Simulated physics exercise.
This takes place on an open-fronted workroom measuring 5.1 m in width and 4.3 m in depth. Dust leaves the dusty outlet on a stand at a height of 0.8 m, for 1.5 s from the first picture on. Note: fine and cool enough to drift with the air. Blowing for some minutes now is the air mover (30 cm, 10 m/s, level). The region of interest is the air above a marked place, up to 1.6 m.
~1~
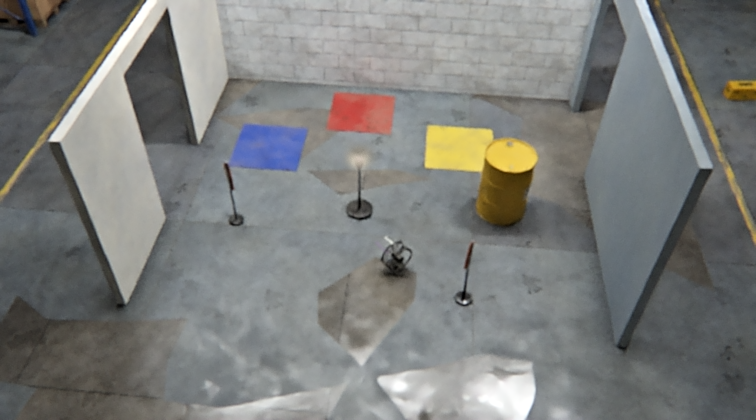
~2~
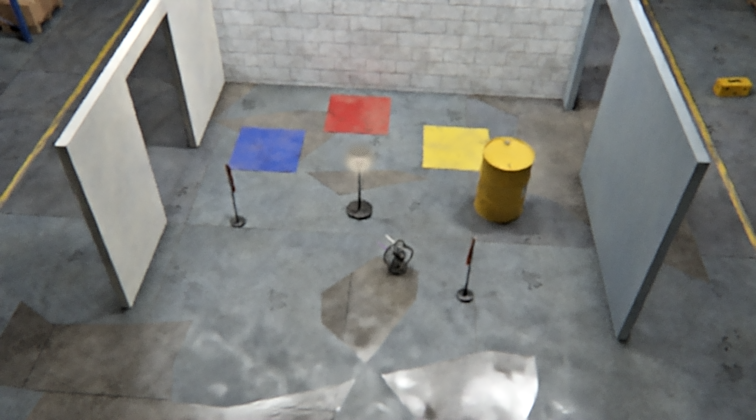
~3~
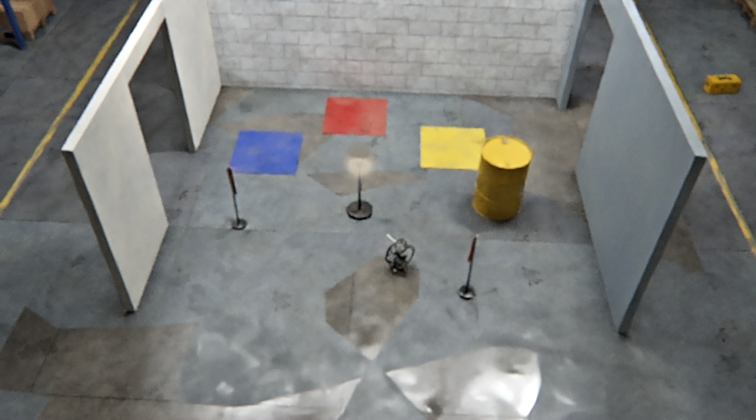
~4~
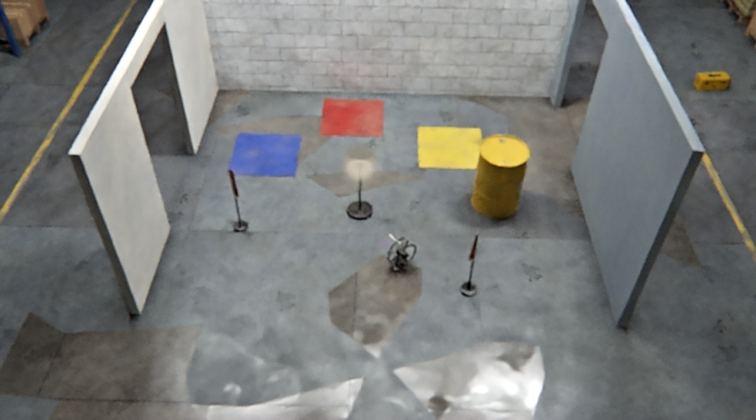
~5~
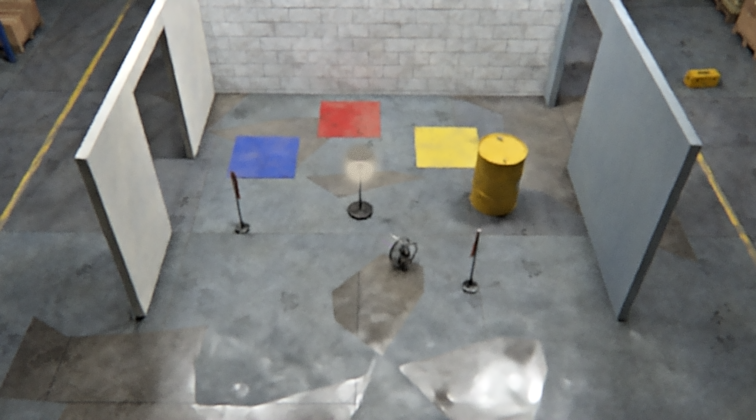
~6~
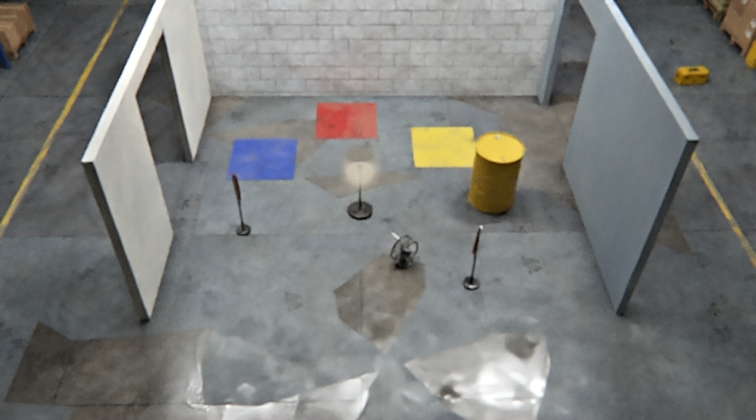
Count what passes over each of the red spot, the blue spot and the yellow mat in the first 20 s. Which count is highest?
Most passes over blue.
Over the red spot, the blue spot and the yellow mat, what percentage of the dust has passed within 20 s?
About 15 per cent red, 90 per cent blue and 0 per cent yellow.
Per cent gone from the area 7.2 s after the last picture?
About 70 per cent.
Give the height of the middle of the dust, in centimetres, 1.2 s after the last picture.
Its middle sits roughly 50 cm above the surface.
Then, 1.2 s after the last picture, 0 % has passed over the red spot, 0 % over the yellow mat and 5 % over the blue spot; 0 % has left the area, and the middle of the rest is near (357, 179).
Then, 3.2 s after the last picture, 5 % has passed over the red spot, 0 % over the yellow mat and 83 % over the blue spot; 11 % has left the area, and the middle of the rest is near (274, 79).
Then, 7.2 s after the last picture, 17 % has passed over the red spot, 0 % over the yellow mat and 85 % over the blue spot; 74 % has left the area.
Then, 19.2 s after the last picture, 17 % has passed over the red spot, 0 % over the yellow mat and 85 % over the blue spot; 93 % has left the area.
